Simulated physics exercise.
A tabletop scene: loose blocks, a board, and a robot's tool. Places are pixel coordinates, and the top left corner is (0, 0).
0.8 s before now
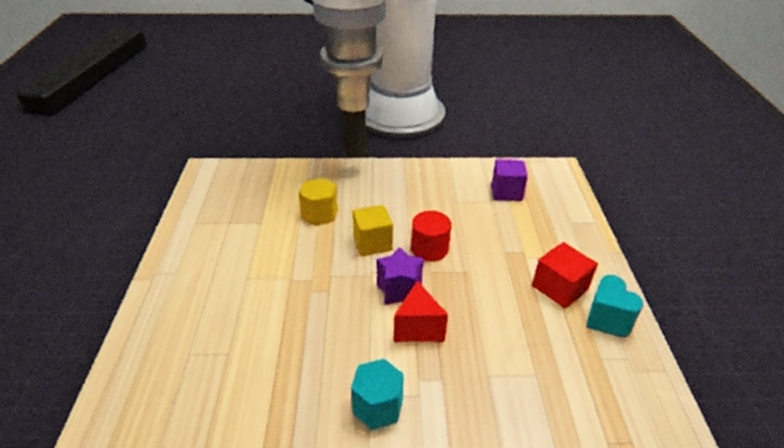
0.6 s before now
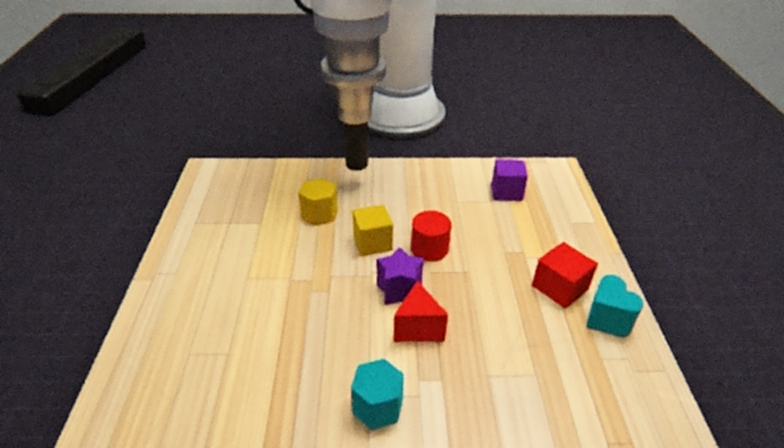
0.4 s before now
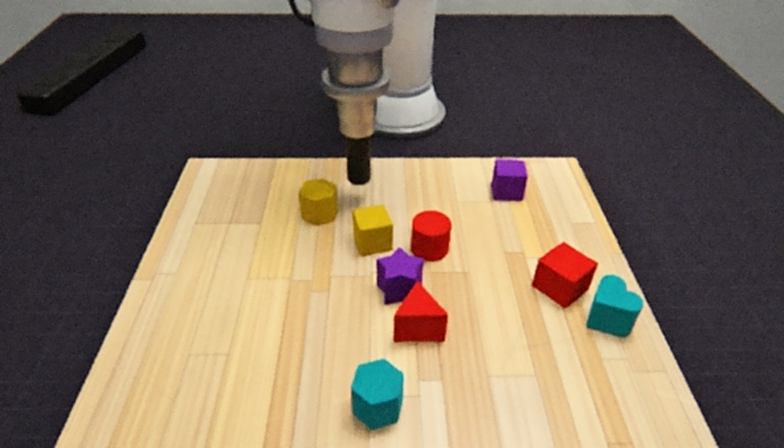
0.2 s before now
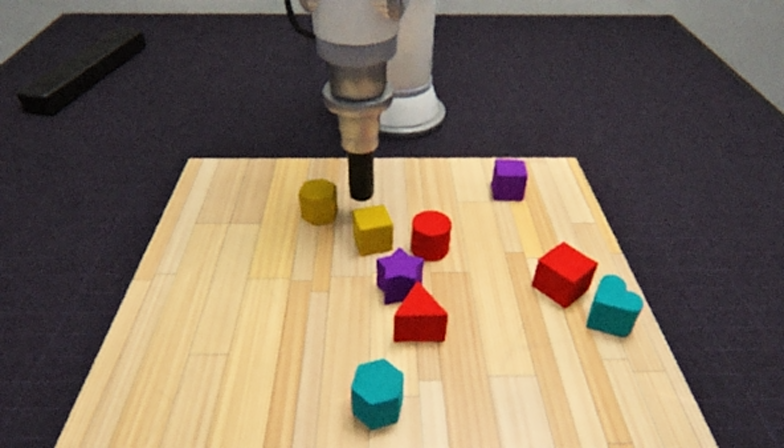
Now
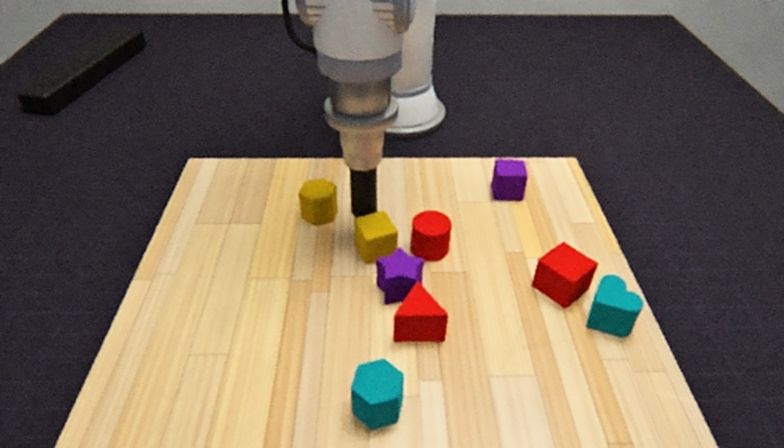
Robot arm moving its dark-tipped tool forward over a wooden board of coloured blocks, then nudging the yellow cube slightly forward.
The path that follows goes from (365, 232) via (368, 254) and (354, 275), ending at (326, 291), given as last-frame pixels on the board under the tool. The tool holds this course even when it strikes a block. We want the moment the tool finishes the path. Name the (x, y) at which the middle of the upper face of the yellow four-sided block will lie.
Answer: (384, 258).
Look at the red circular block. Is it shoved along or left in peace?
It will remain on its spot.
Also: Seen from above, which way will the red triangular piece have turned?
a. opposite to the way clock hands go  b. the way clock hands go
b: The way clock hands go.
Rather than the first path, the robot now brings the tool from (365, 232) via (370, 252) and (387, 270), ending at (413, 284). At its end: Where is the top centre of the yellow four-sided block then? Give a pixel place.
That would be at about pixel (433, 278).
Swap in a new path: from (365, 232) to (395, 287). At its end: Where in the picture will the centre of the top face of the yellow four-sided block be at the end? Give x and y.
If I read the scene right, the answer is (416, 281).
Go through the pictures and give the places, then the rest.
In the first frame, lower end of the tool (355, 153), tops of blocks, yellow hexagon (318, 188), yellow four-sided block (372, 216), purple star block (400, 263), red triangular piece (420, 303), red circular block (432, 222).
In the second frame, tool (357, 166), blocks as before.
In the third frame, tool (359, 180), blocks as before.
In the fourth frame, tool (362, 195), blocks as before.
In the fifth frame, tool (364, 213), yellow hexagon (318, 188), yellow four-sided block (376, 224), purple star block (400, 263), red triangular piece (420, 303), red circular block (432, 222).
What follows on the original path. One third of the way, tool (367, 234); yellow four-sided block (386, 245), turned 20° anticlockwise; purple star block (406, 268); red triangular piece (422, 305).
Two thirds of the way, tool (353, 256); yellow four-sided block (384, 258), turned 40° anticlockwise; purple star block (415, 277), turned 25° anticlockwise; red triangular piece (429, 306), turned 30° clockwise.
At the end, tool (324, 271); yellow hexagon not moved; yellow four-sided block (384, 258), turned 40° anticlockwise; purple star block (415, 277), turned 25° anticlockwise; red triangular piece (429, 306), turned 30° clockwise; red circular block not moved.
